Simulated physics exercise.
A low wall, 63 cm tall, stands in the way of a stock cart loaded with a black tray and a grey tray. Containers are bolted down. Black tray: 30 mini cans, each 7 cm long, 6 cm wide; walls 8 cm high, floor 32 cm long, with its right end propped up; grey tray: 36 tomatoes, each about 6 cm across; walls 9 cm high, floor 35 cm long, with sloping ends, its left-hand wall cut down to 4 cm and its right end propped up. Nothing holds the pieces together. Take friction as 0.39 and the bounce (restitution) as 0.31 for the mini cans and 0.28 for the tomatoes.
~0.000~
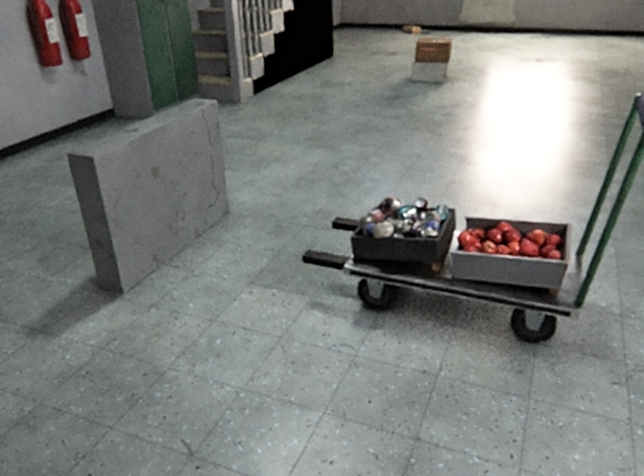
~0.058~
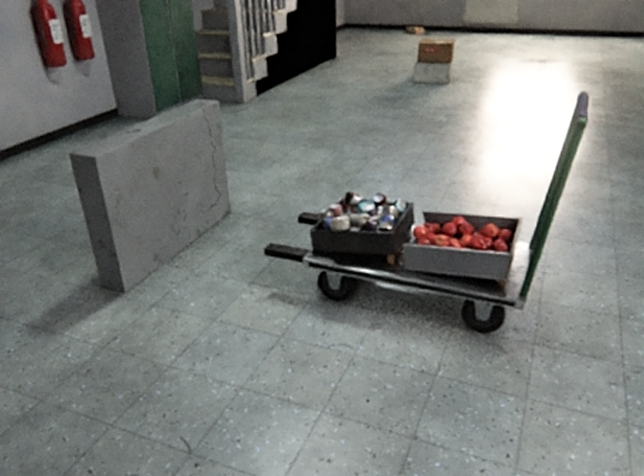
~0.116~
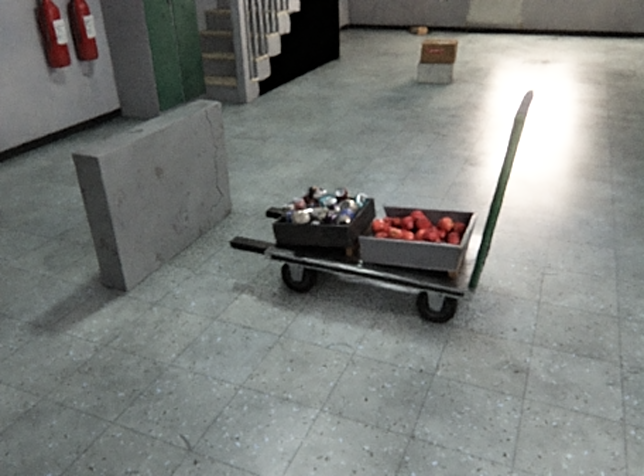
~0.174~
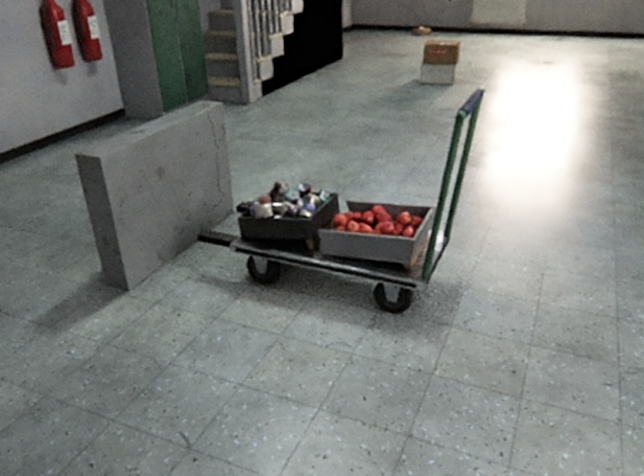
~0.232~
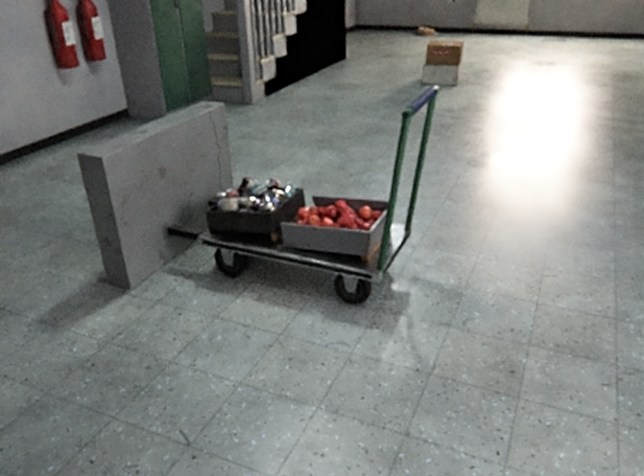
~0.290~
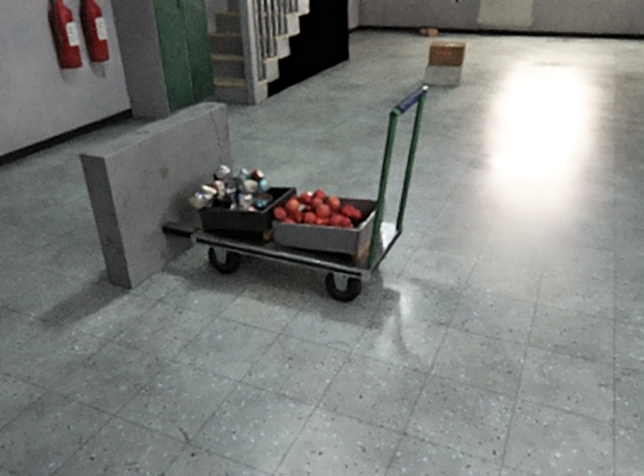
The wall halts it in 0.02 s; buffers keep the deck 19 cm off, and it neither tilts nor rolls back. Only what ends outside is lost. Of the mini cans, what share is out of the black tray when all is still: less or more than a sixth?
More than a sixth of the mini cans leave the black tray.
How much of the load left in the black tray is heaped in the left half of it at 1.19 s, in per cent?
About 70 per cent.
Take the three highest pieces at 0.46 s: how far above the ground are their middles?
About 54 cm.
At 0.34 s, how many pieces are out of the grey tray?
Out by then, roughly: Grey tray 0.
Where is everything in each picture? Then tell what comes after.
In the first frame (we follow the rim corner now nearest the camera; the camera moves round a little), black tray at (436, 239); grey tray at (566, 262); 74 cm still to roll; nothing out yet.
Black tray at (390, 233); grey tray at (510, 254); 57 cm still to roll, in the second frame.
Black tray at (347, 226); grey tray at (459, 246); 39 cm still to roll, in the third frame.
Black tray at (307, 219); grey tray at (412, 239); 22 cm still to roll, in the fourth frame.
Black tray at (270, 213); grey tray at (368, 231); 4 cm still to roll, in the fifth frame.
Black tray at (262, 212); grey tray at (358, 230); stopped; 2 out, the lowest can at (197, 202), in the sixth frame.
After 0.34 s, 6 of 30 out of the black tray and 0 of 36 out of the grey tray.
After 0.46 s, 14 of 30 out of the black tray and 2 of 36 out of the grey tray.
After 0.69 s, 15 of 30 out of the black tray and 3 of 36 out of the grey tray.
When it is over (at 1.19 s), 15 of 30 out of the black tray and 3 of 36 out of the grey tray. Asked share, 15 of 30, 50 per cent.
